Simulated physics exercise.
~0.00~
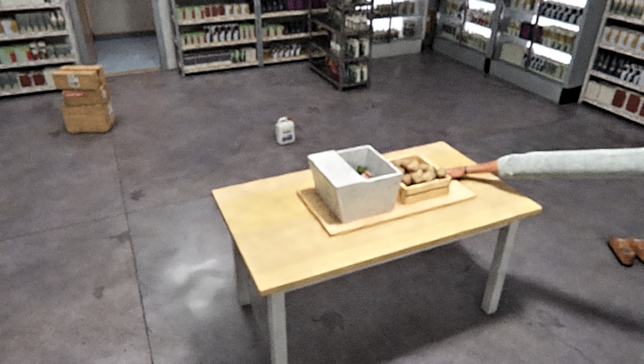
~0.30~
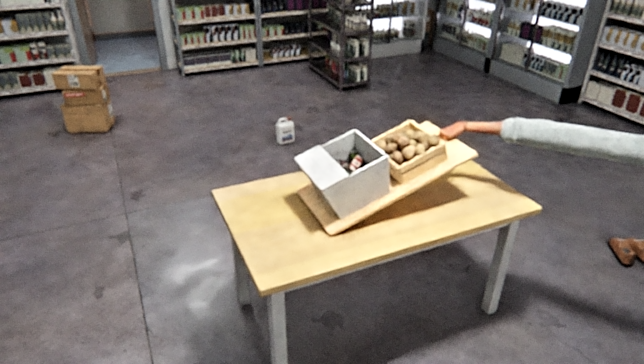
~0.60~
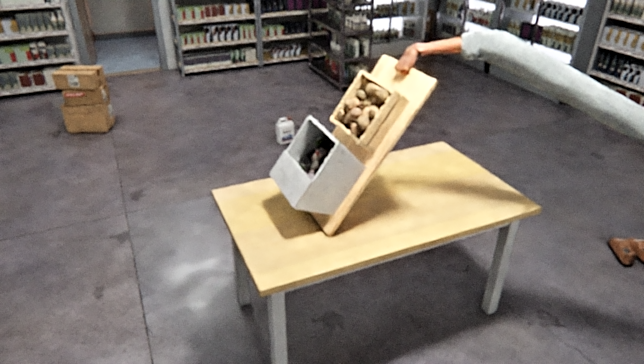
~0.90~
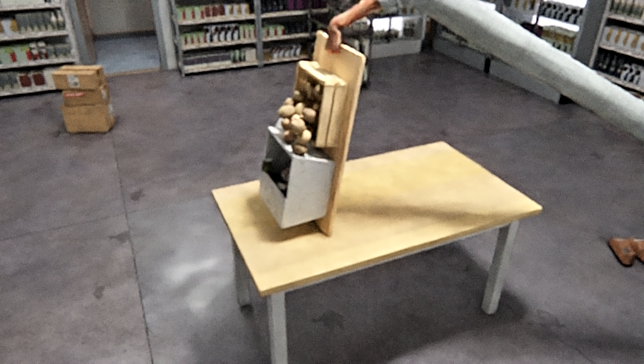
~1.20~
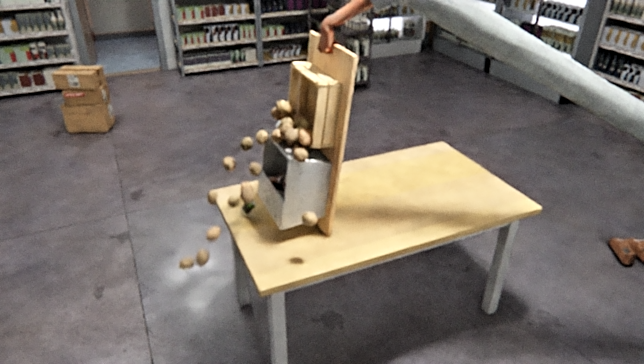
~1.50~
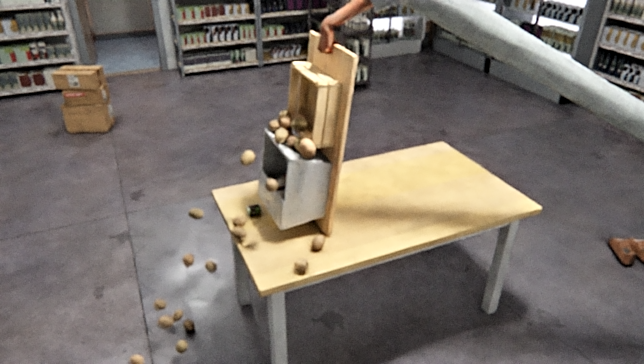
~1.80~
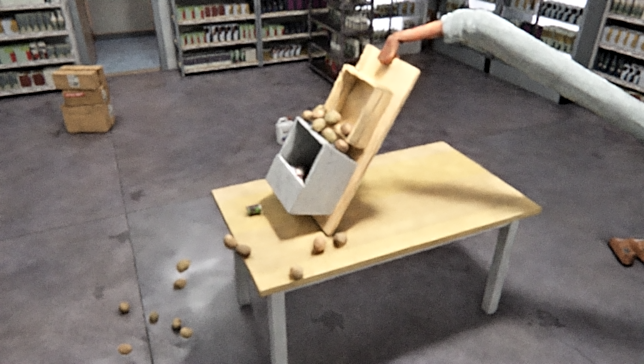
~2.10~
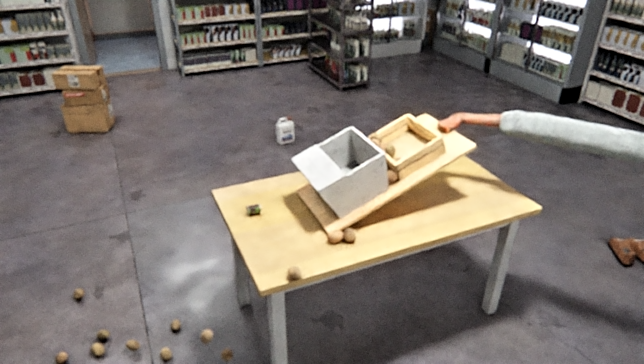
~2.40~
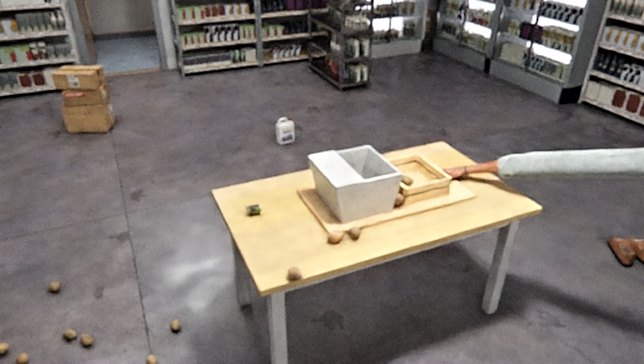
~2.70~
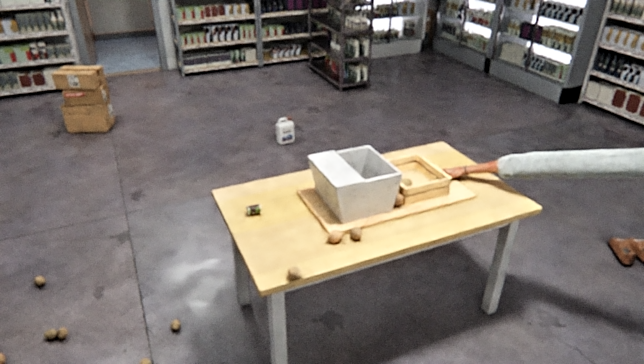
At first, a white basket and a wooden basket full of potatoes sit fixed to a board lying flat on a table, with a hand at the board's right end. The hand lifts that end, tipping the board to the left until it stands nearly upright. Potatoes spill out of the wooden basket, tumbling over the white one and off the table's left side onto the floor. The hand then lowers the board flat again. Finally, the wooden basket is nearly empty, with a few potatoes and a small dark item on the tabletop and more potatoes scattered across the floor.
